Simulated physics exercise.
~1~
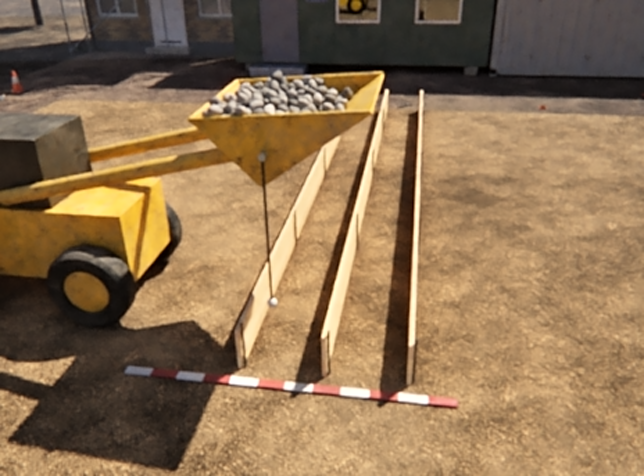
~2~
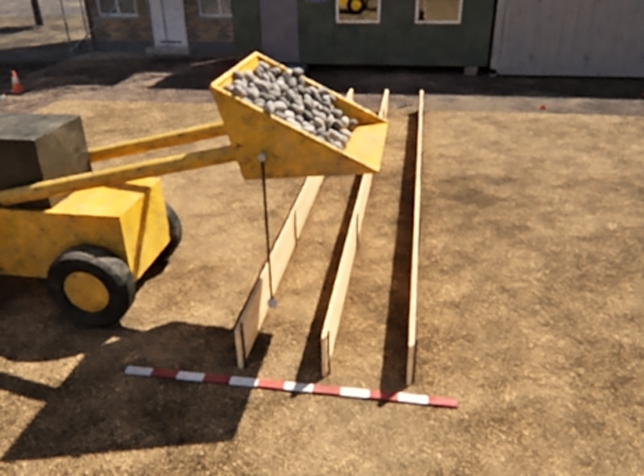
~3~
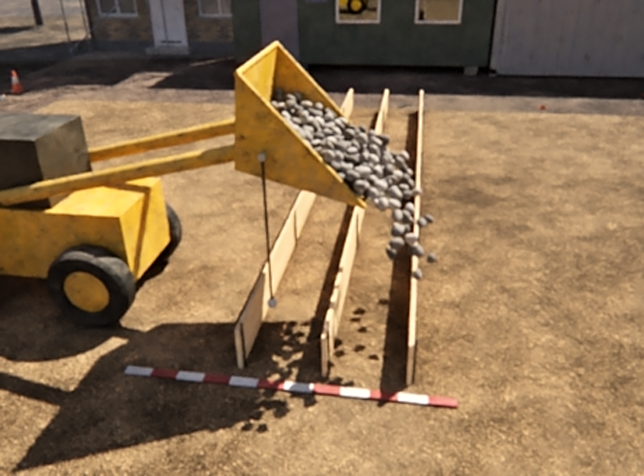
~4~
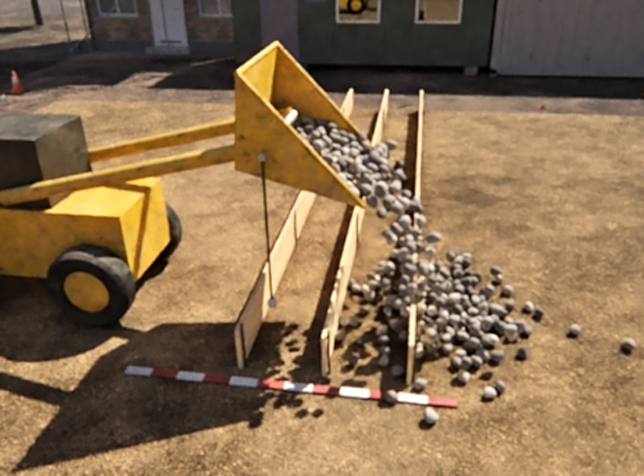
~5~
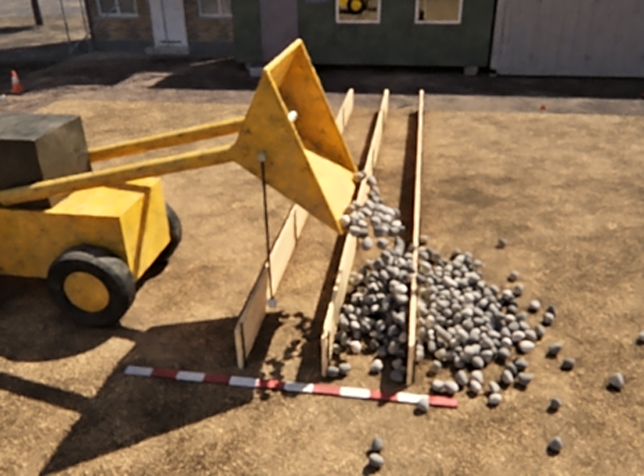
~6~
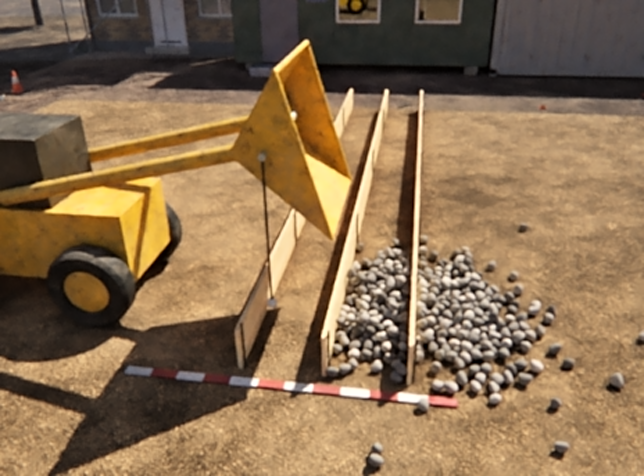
To begin with, a yellow loader on the left holds a raised bucket of smooth grey stones beside three upright wooden boards on bare, sunlit ground. The bucket tips forward to the right, and the stones slide toward its lip. They begin spilling over the edge, then pour down in a stream around the farthest board, piling up on both sides of it. The bucket tilts more steeply and the last stones tumble out. Finally, it hangs empty, with stones heaped in the far bay and spread beyond the last board, while the near bay stays clear.
